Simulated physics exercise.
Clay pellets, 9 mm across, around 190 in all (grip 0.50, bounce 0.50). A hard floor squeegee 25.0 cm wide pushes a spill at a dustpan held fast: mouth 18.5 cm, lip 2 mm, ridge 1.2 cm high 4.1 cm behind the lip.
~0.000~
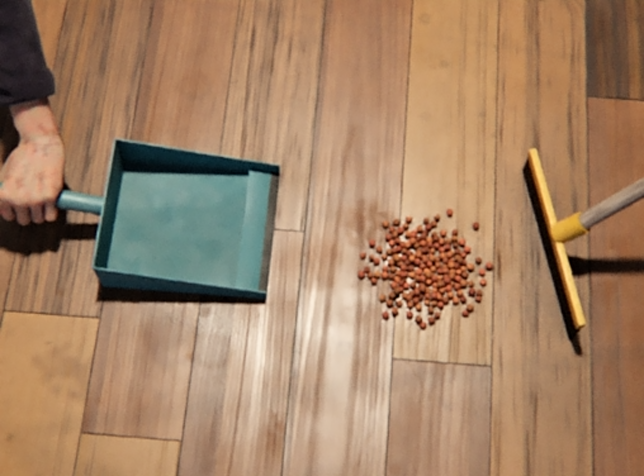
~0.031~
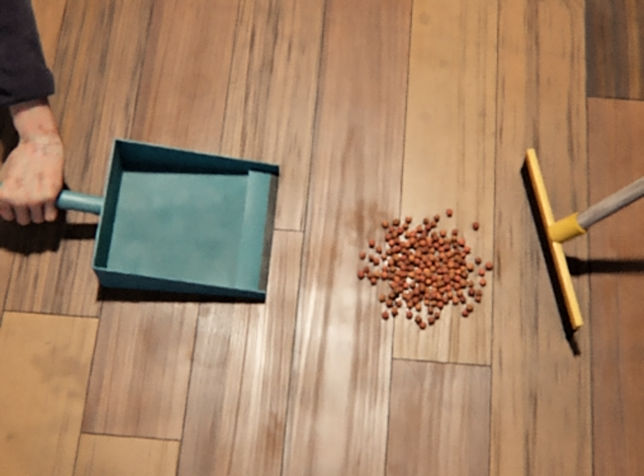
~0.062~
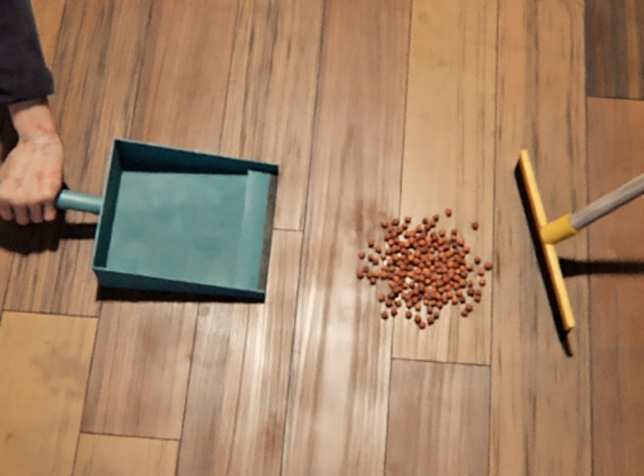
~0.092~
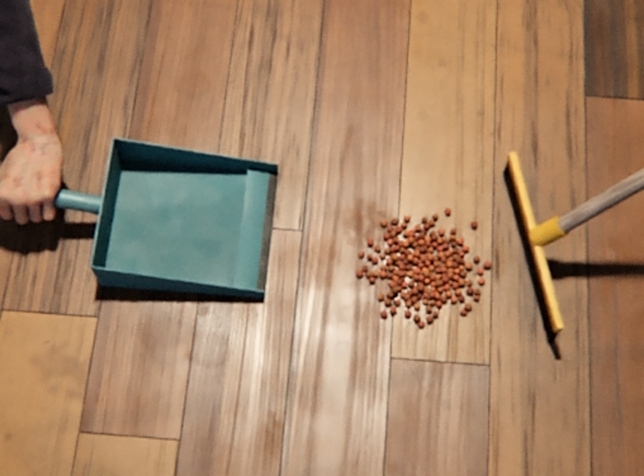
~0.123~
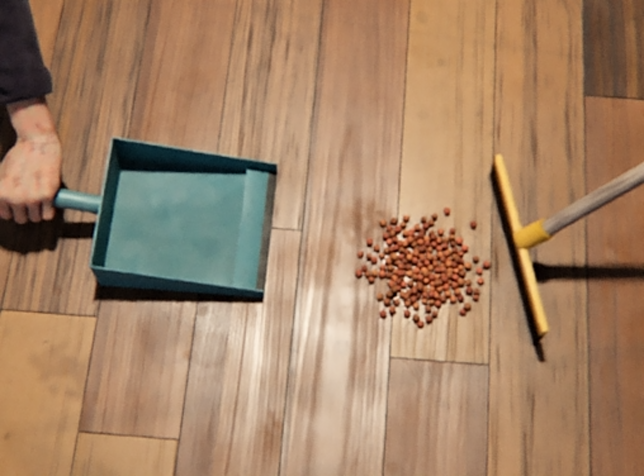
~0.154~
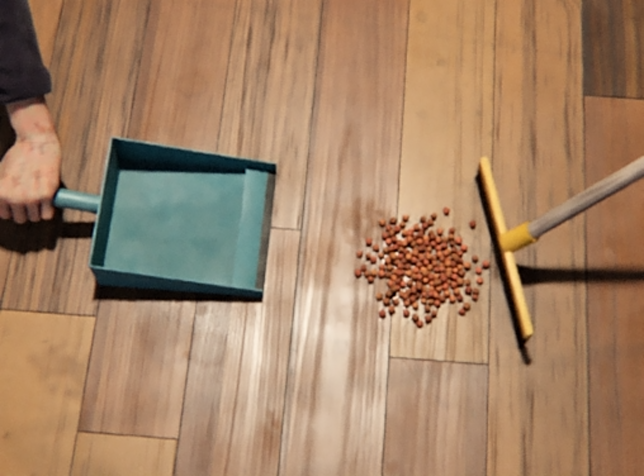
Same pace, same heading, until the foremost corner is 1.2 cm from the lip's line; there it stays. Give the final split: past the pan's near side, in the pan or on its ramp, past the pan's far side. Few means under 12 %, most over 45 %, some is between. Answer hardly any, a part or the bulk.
Past the pan's near side: The bulk; in the pan or on its ramp: A part; past the pan's far side: Hardly any.
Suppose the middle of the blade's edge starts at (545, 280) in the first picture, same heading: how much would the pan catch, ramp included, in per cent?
Some 15 per cent.
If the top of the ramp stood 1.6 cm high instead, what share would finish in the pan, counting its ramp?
In that case some 20 per cent.
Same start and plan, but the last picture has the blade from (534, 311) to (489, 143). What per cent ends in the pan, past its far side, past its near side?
Pan 0, far 0, near 25.
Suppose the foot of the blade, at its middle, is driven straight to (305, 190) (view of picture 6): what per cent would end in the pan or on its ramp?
Some 0 per cent.
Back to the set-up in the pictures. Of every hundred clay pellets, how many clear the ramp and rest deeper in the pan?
About 10 per cent.
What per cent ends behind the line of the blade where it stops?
About 5 per cent.
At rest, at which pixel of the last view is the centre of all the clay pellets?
Around (261, 293).
Then, at 0.38 s, middle of the blade 18 cm from the lip; 0 % over the lip, far side 0 %, near side 25 %.
After 0.53 s, middle of the blade 9 cm from the lip; 0 % over the lip, far side 0 %, near side 40 %.
Then, at 0.81 s, middle of the blade 4 cm from the lip; 20 % over the lip, far side 0 %, near side 50 %.
By 1.3 s all is still; near side 50 %, pan 20 %, far side 0 %, in front of the lip or behind the blade 30 %.
